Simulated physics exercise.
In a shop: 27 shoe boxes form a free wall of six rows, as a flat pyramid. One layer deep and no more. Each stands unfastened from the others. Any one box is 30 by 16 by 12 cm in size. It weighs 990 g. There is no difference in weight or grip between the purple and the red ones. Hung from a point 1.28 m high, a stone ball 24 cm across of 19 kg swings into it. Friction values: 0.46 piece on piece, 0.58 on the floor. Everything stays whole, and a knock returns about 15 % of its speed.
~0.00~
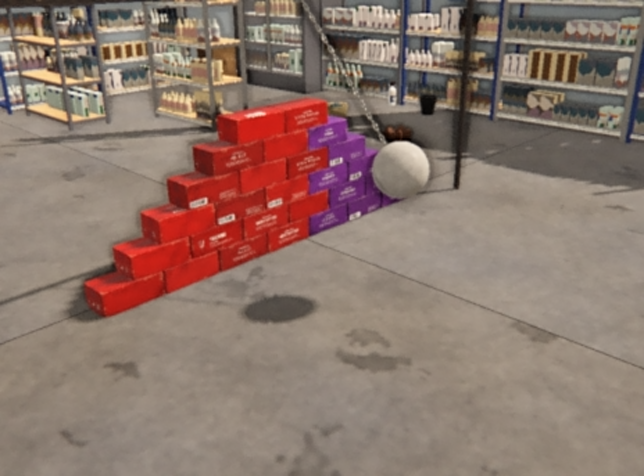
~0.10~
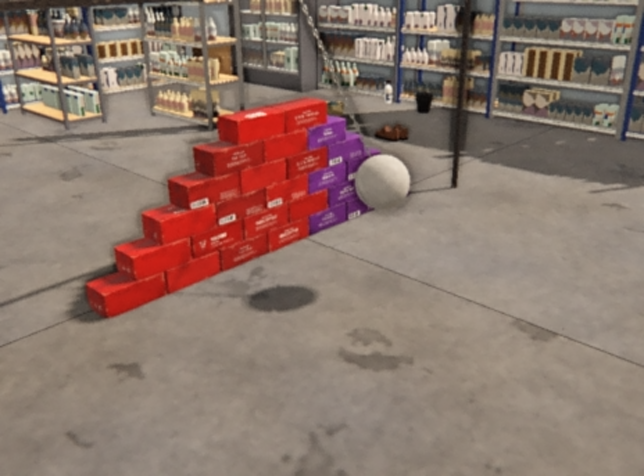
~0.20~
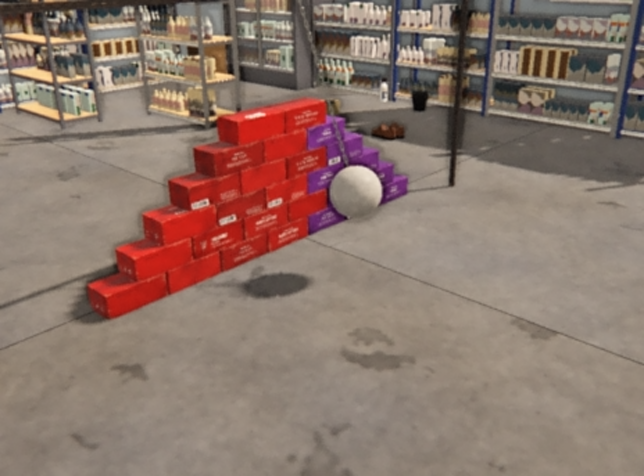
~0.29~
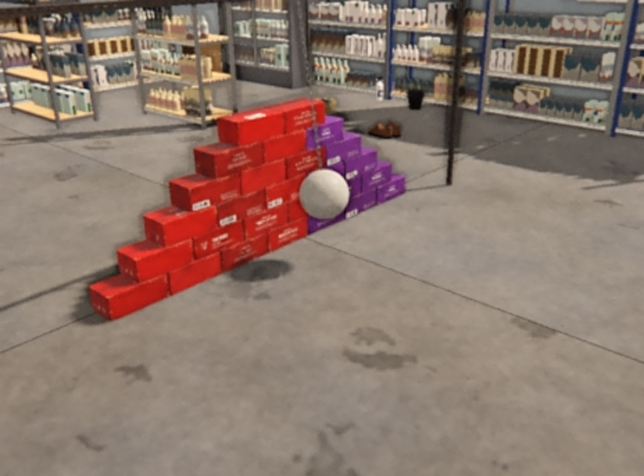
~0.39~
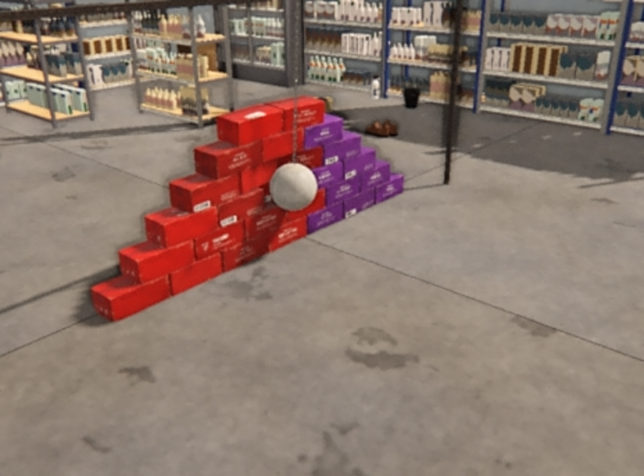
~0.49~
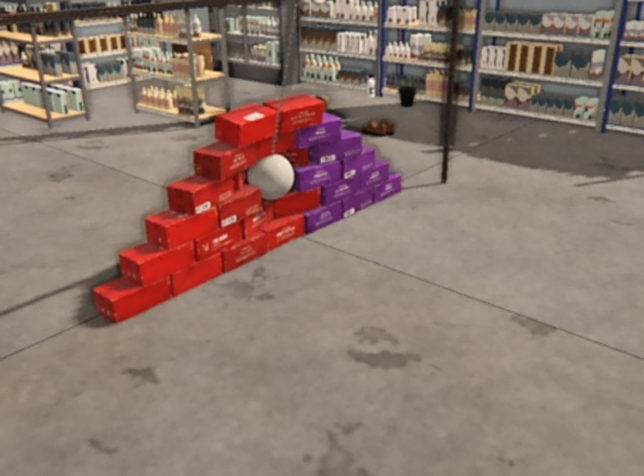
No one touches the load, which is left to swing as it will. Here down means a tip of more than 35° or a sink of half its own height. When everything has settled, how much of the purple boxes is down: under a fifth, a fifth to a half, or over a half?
Under a fifth.
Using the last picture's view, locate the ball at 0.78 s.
It sits close to pixel (238, 151).
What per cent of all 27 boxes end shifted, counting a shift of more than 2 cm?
50 % shifted.
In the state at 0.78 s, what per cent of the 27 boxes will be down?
At that instant, 10 percent.
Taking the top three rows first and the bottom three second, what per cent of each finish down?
From the top 80, from the bottom 10 per cent.
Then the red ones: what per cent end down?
Red: 40 per cent.
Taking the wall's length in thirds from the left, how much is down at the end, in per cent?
0 / 50 / 0 %, left to right.
By 0.78 s, line 30° past plumb; none of the 9 purple boxes down (3 of 27 in all colours); top purple box tilted 13°; top red box tilted 35°.
By 1.48 s, line 15° before plumb; 1 of the 9 purple boxes down (8 of 27 in all colours); top purple box tilted 60°, 54 mm lower; top red box tilted 66°, 18 cm lower.
When it is over (4.0 s), line 22° before plumb; 1 of the 9 purple boxes down (8 of 27 in all colours); top purple box upside down; top red box on its side. That is 11 per cent. In pixels of the last frame, middles, top purple box near (294, 190), top red box near (207, 180).
